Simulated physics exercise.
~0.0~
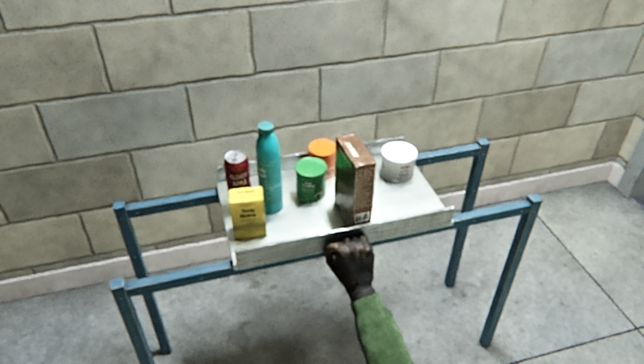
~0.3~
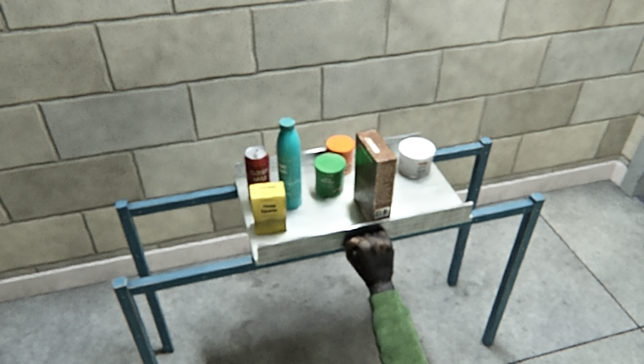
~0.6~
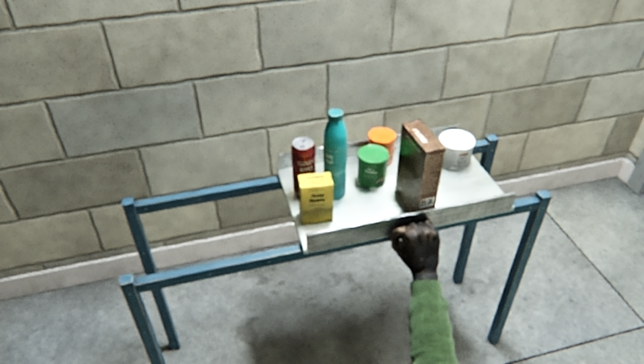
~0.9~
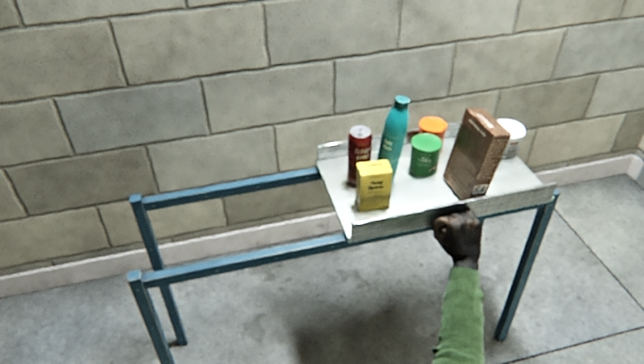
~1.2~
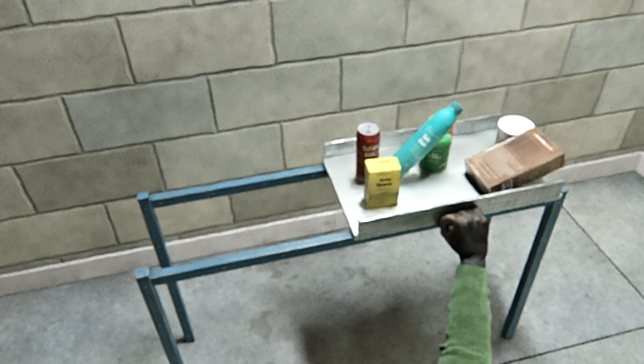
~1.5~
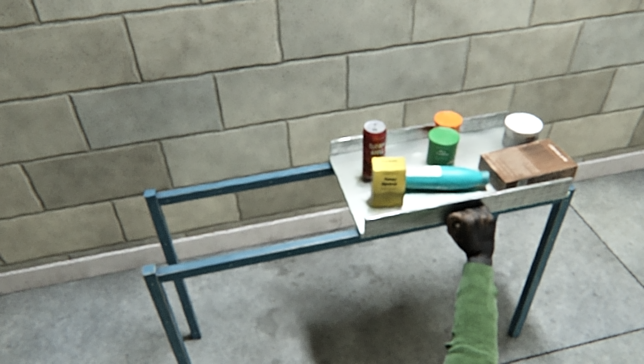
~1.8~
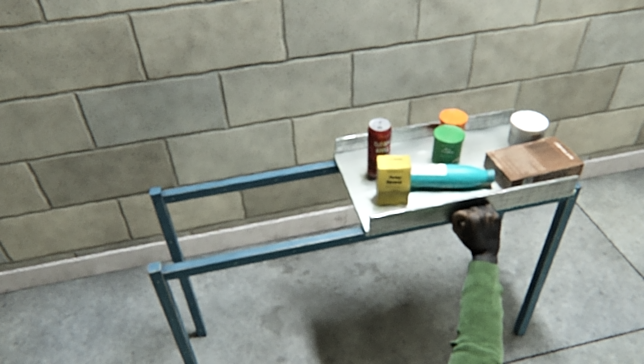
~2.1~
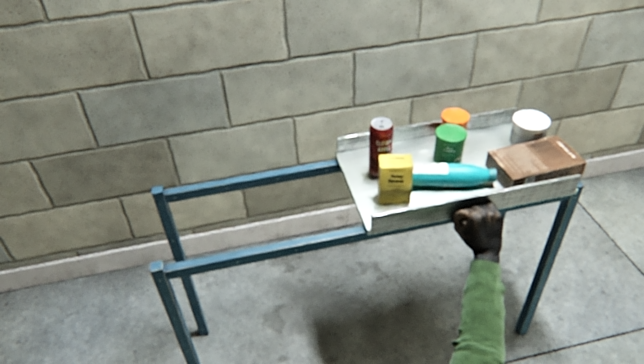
The clip opens on a pale tray resting on a blue metal rack beside a block wall, holding a red can, a yellow packet, a turquoise bottle, green and orange tins, a brown packet and a white tub. A dark hand in a green sleeve grips the front edge and moves the tray to the right, gathering speed. The tray stops abruptly at the right end of the rack, and the bottle and brown packet tip over to the right. Both end up lying on their sides, while the other items remain upright and the hand stays at the edge.
